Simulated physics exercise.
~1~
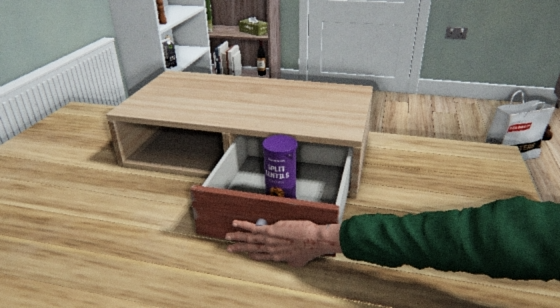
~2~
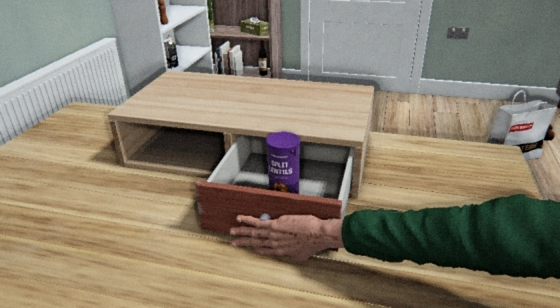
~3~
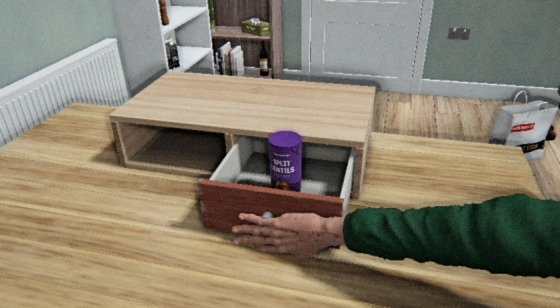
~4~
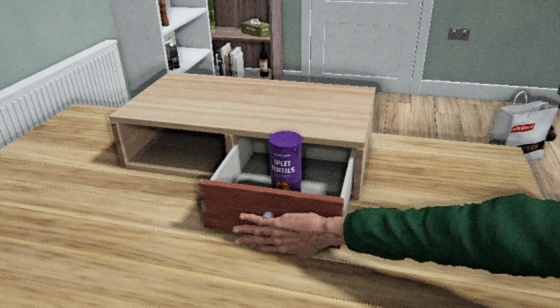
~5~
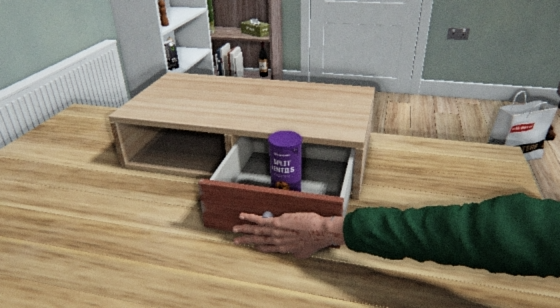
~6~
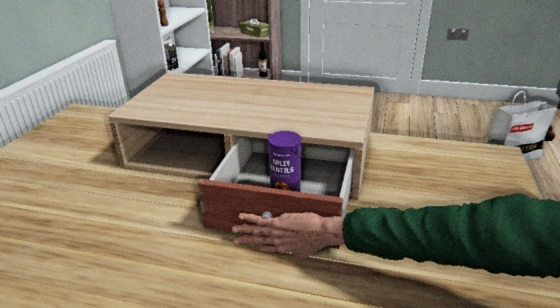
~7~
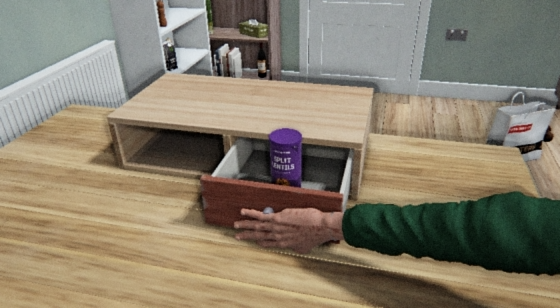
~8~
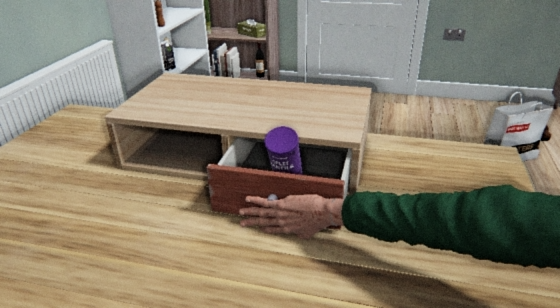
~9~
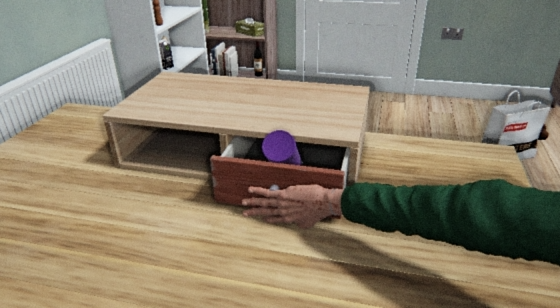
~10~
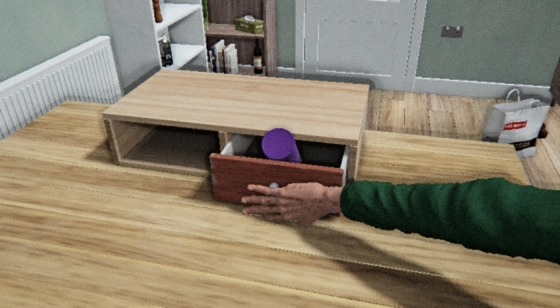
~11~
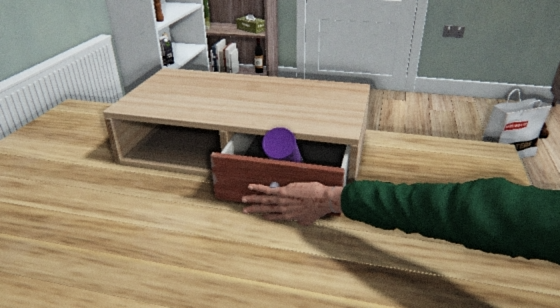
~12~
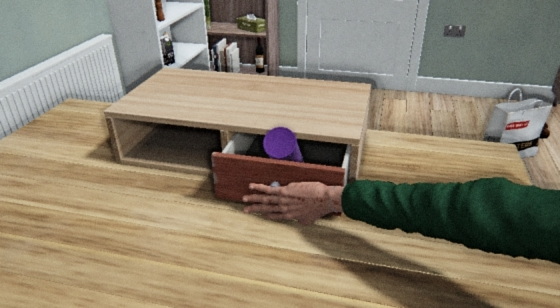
A hand pushes the open drawer inward until the purple tin tips and it stays ajar.
